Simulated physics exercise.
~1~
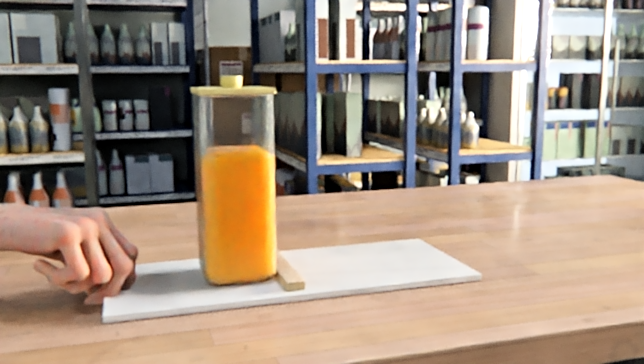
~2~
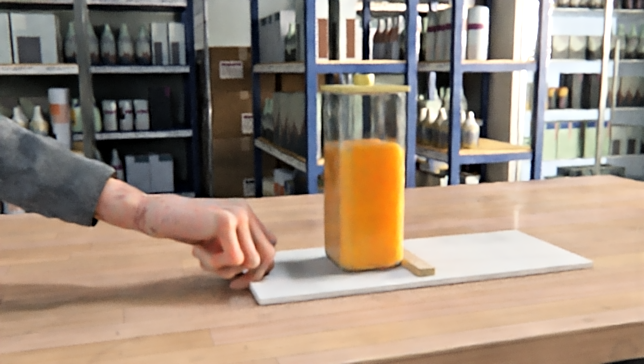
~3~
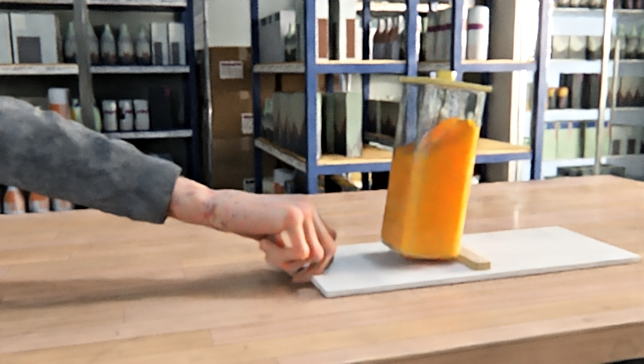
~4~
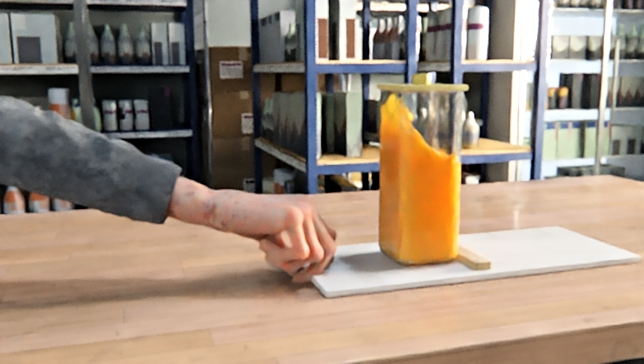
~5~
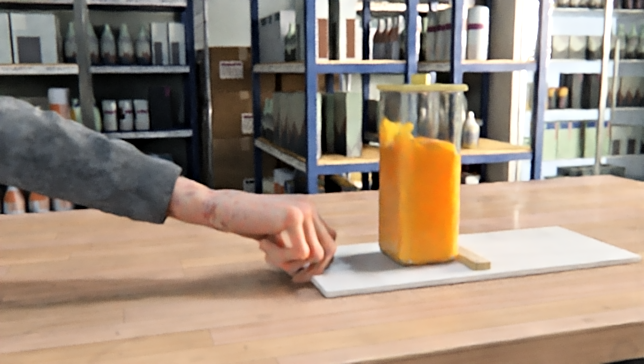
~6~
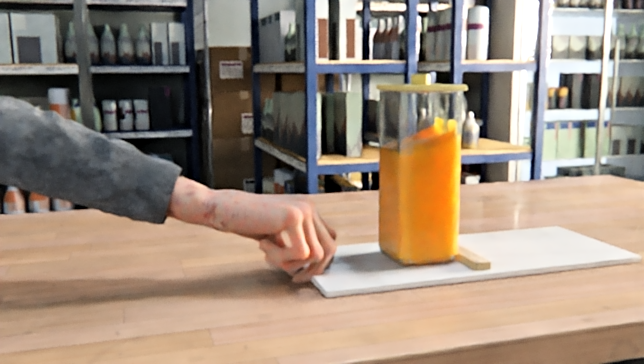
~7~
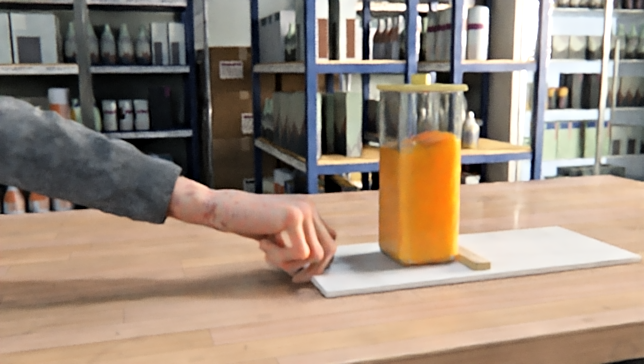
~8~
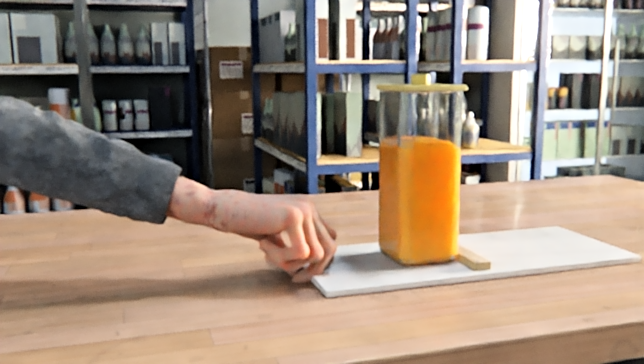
On a wooden table in front of storage shelves, a hand slid a white board to the right with a capped flask of orange juice on it, and when the board stopped, the flask tipped slightly rightward, then settled upright as the sloshing juice calmed.
